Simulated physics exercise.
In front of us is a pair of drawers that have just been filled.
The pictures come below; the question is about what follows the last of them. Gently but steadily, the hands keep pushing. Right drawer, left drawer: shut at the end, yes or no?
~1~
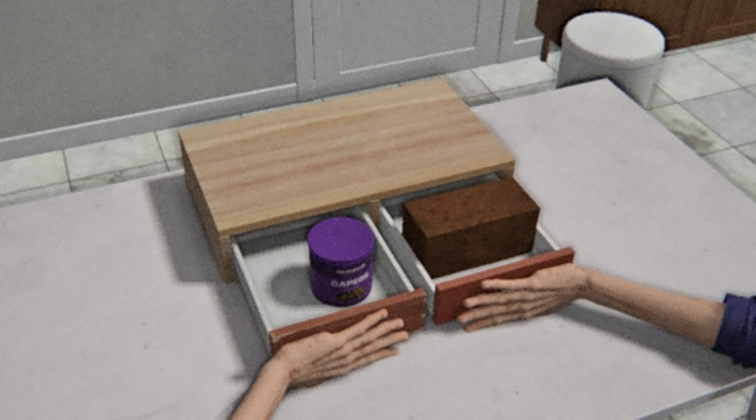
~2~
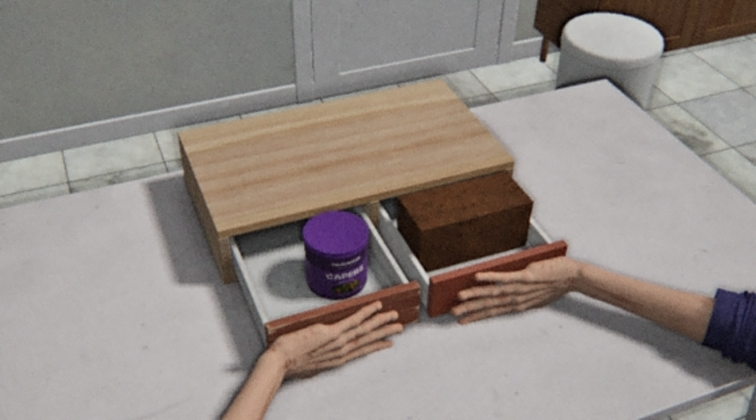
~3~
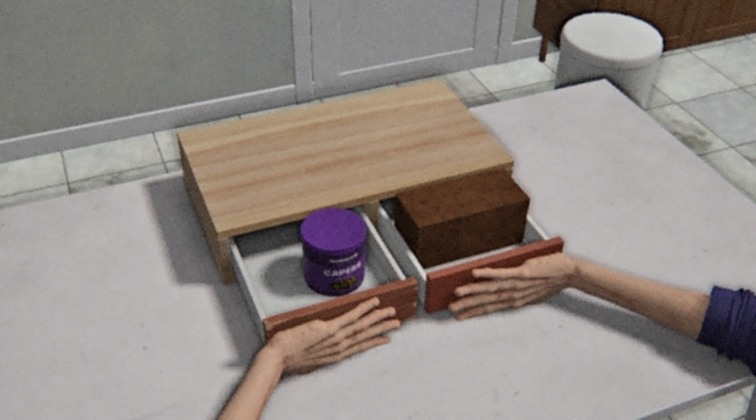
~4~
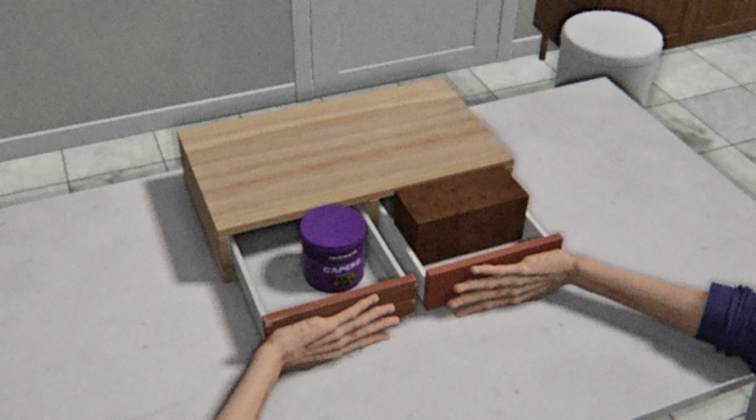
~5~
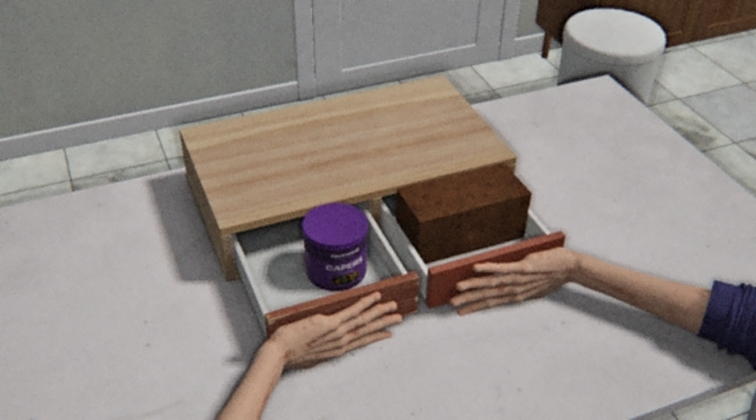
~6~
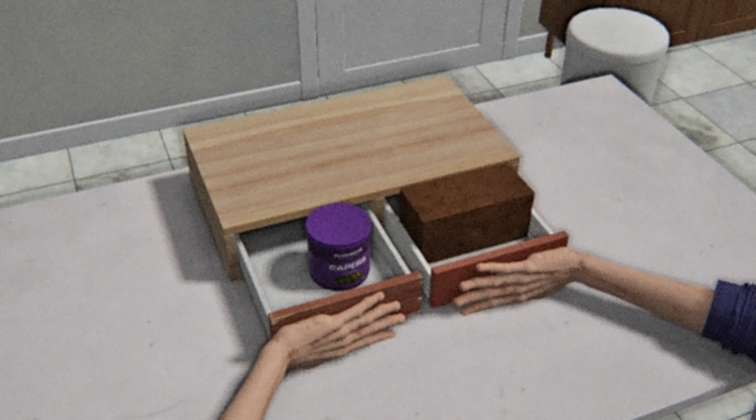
Right drawer - no; left drawer - no.
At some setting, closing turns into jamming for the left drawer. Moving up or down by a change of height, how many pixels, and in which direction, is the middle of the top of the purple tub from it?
A downward shift of 16 pixels does it.
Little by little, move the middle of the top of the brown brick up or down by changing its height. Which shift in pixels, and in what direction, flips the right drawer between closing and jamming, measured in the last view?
Shift: Approx. 12 px, direction down.
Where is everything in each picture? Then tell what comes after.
In the first picture, right drawer (466, 234) wide open; left drawer (321, 273) wide open; brown brick (469, 228).
In the second picture, left drawer (316, 266) wide open; purple tub (336, 256).
In the third picture, right drawer (457, 225) wide open; chest (343, 172).
In the fourth picture, left drawer (313, 260) wide open; brown brick (460, 216).
In the fifth picture, right drawer (459, 220) wide open; purple tub (336, 248).
In the sixth picture, right drawer (462, 220) wide open; left drawer (319, 257) wide open; chest (349, 168).
Then, 0.32 s on from there, right drawer starting in; left drawer starting in.
Then, 0.60 s on from there, right drawer starting in; left drawer stopped, still ajar.
In the end, the right drawer will not close; the left drawer will not close.
